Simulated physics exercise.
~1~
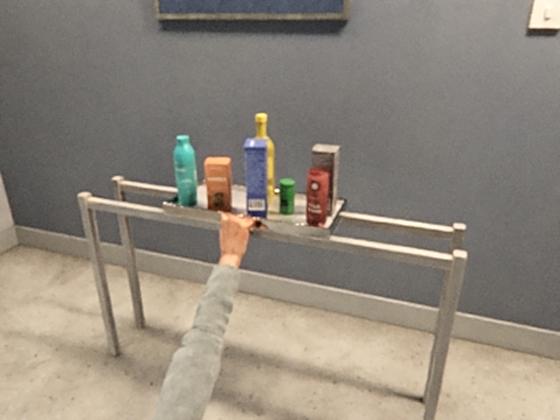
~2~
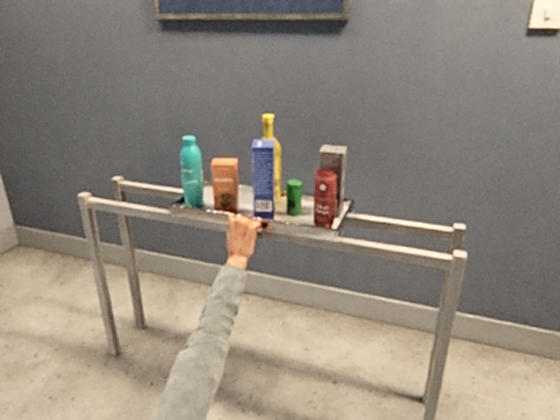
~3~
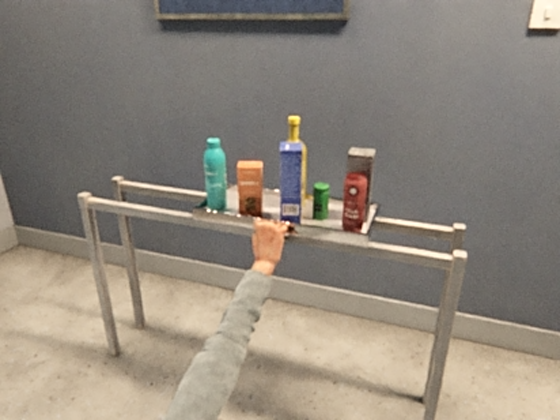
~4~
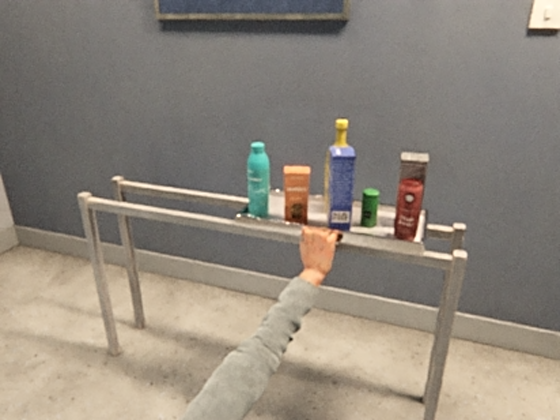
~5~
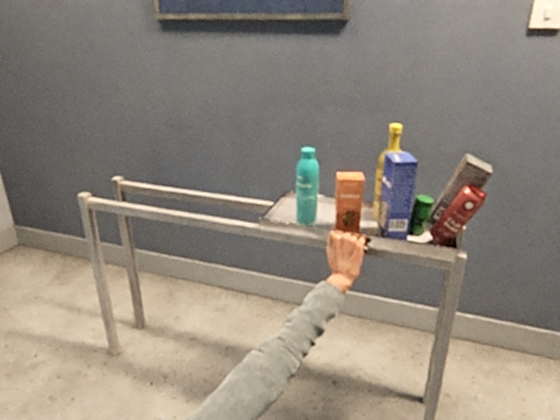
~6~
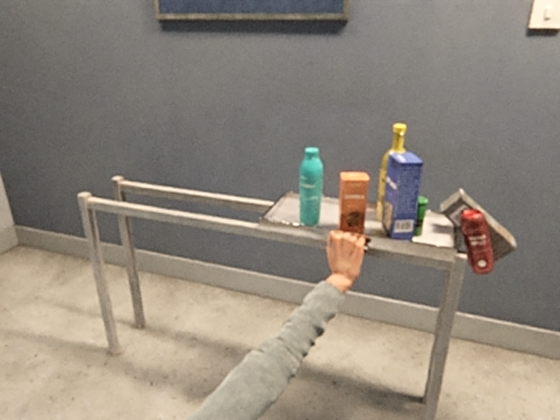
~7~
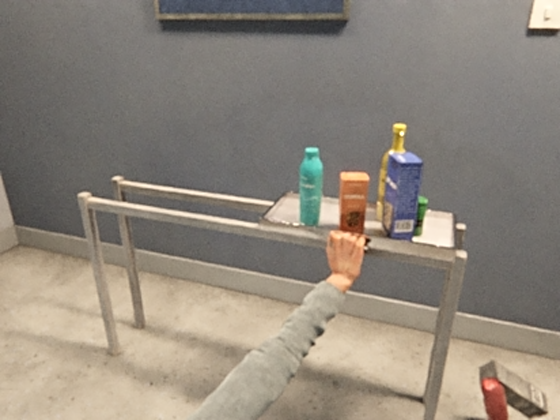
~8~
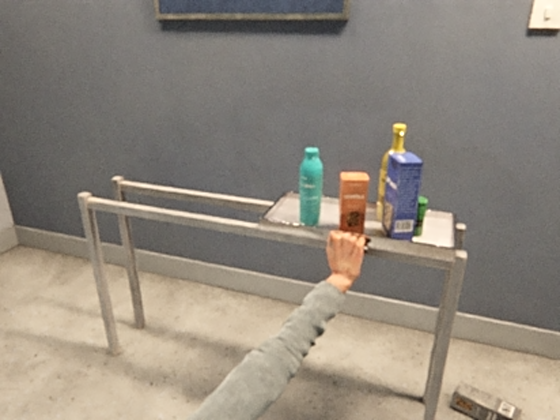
A hand in a grey sleeve grips the front of a sliding tray on a metal stand against a grey wall, seen from the front and slightly above. On it stand a turquoise bottle at left, an orange carton, a blue carton before a yellow bottle, a small green shaker, and a red can before a grey carton at right. The hand pushes the tray right, faster as it goes, until it stops at the right end. The red can and grey carton tip over the edge and fall. The carton ends on its side on the floor, the can out of sight, while the others stay upright.
